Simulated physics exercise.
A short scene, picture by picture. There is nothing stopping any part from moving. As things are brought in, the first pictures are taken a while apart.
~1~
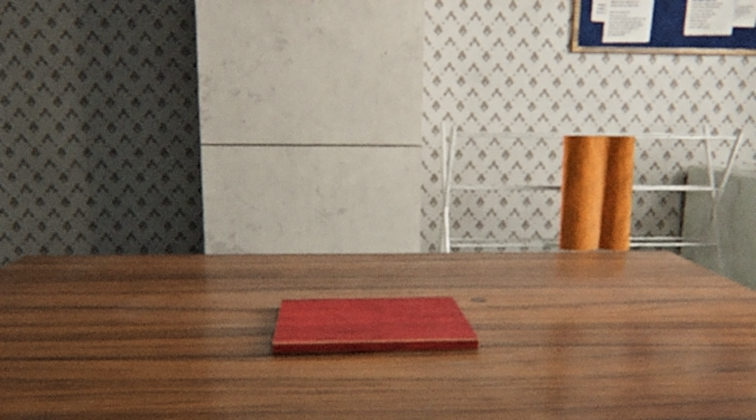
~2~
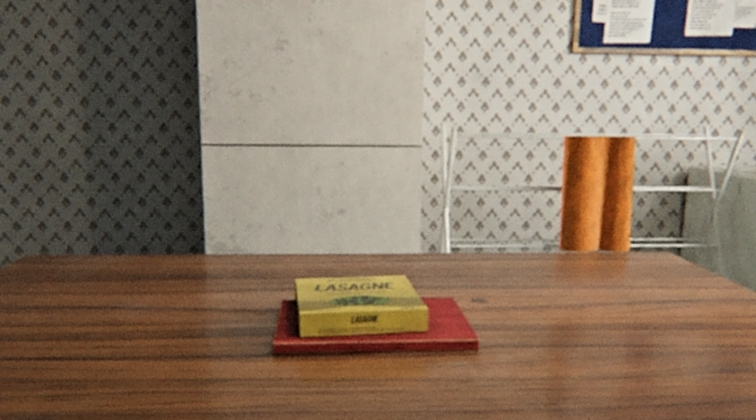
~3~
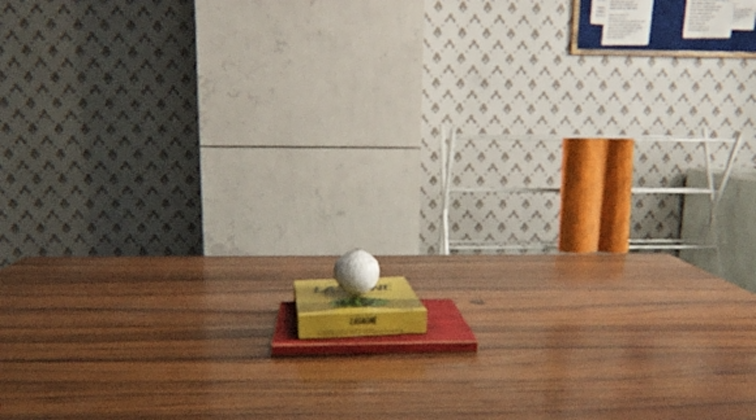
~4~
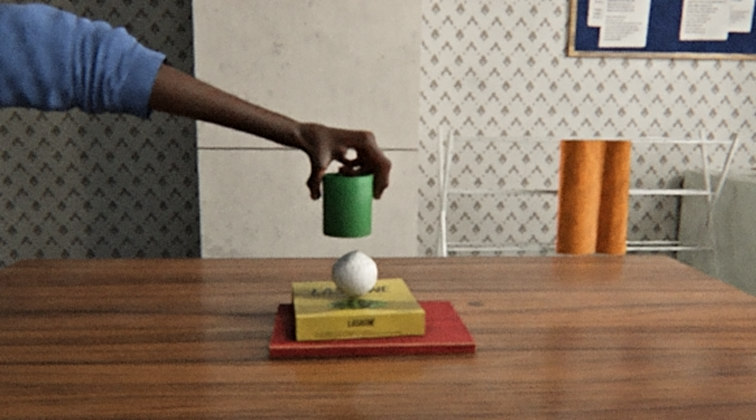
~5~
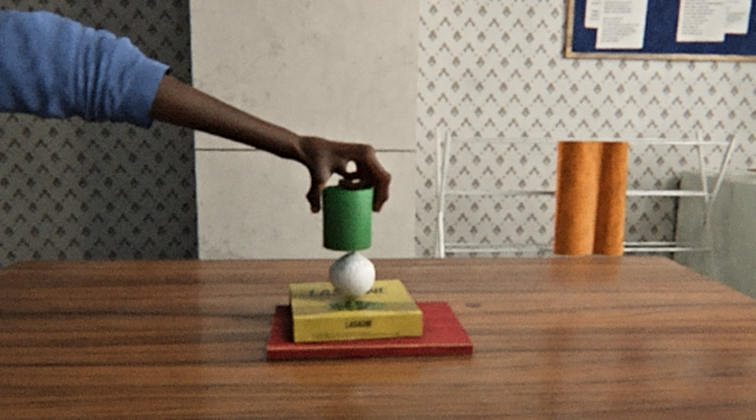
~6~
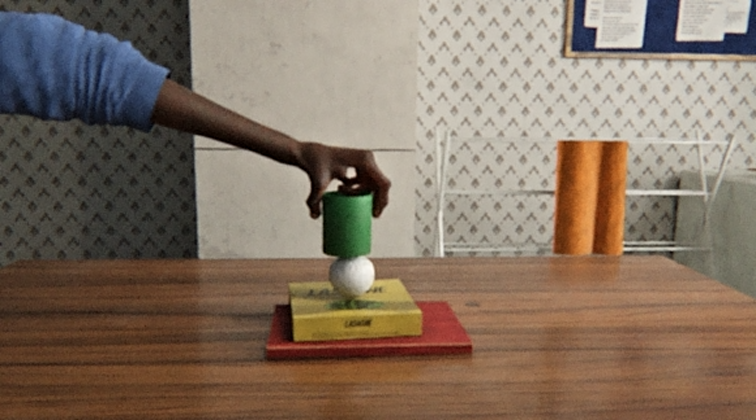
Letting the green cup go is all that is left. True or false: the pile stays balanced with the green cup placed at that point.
False.
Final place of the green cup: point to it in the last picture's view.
It ends up close to (186, 303).
Then, 0.50 s on from there, green cup now fallen.
Then, 0.70 s on from there, things are still on the move.
In the end, fallen, green cup; the other 3 unmoved. At the end, from the last picture's camera, green cup near (185, 303). The pile gives way.
